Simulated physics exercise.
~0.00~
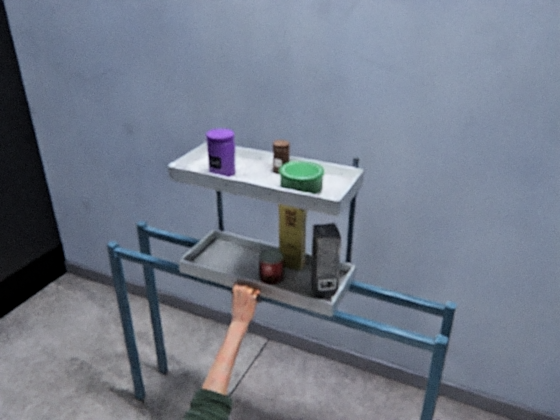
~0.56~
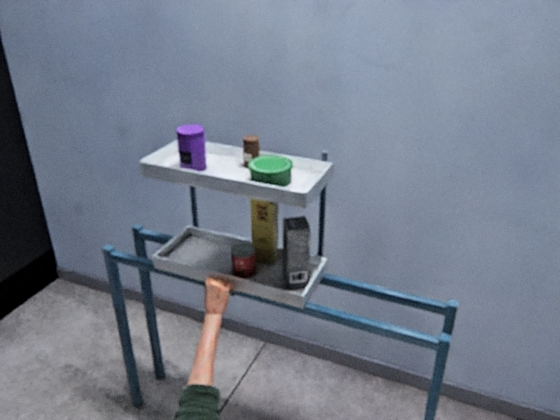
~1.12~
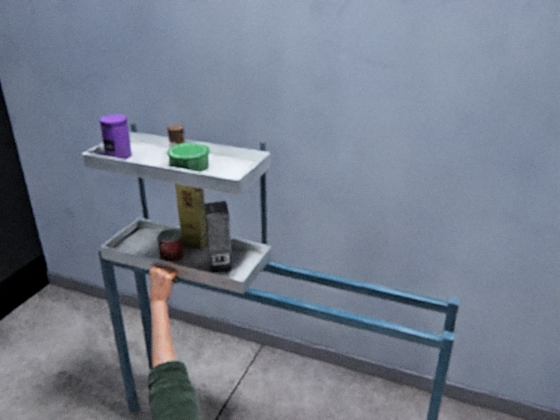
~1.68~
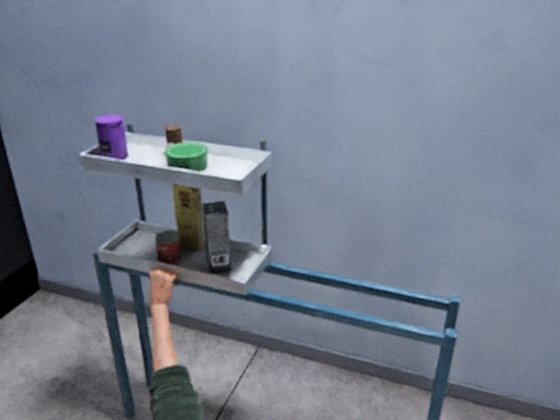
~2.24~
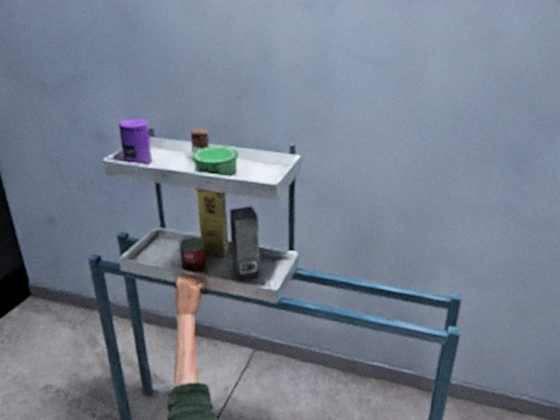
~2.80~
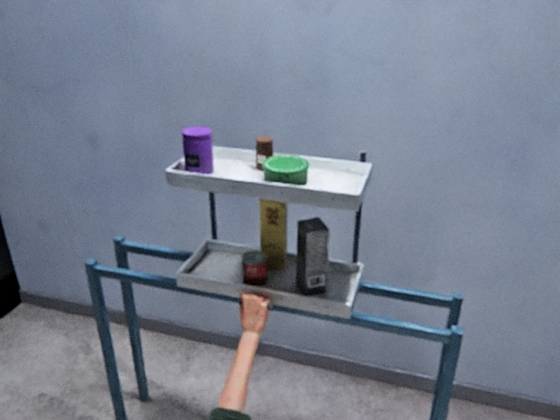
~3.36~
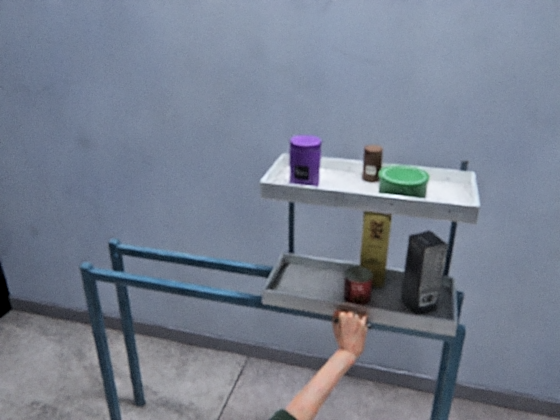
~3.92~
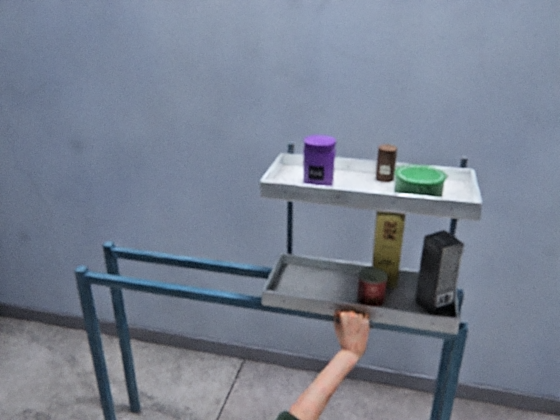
In a room with a plain blue-grey wall and a concrete floor, a two-level grey tray unit sits on a blue metal rail frame, seen from the front and slightly above. A purple jar, a brown shaker and a green tub stand on the upper level, with a yellow carton, a dark grey carton and a red tin below. A hand at the lower front edge moves the unit left to the end of the rails, where it pauses briefly. The hand then takes it back right, past the middle, to the far end. The items remain upright and in place, with the hand still at the edge.
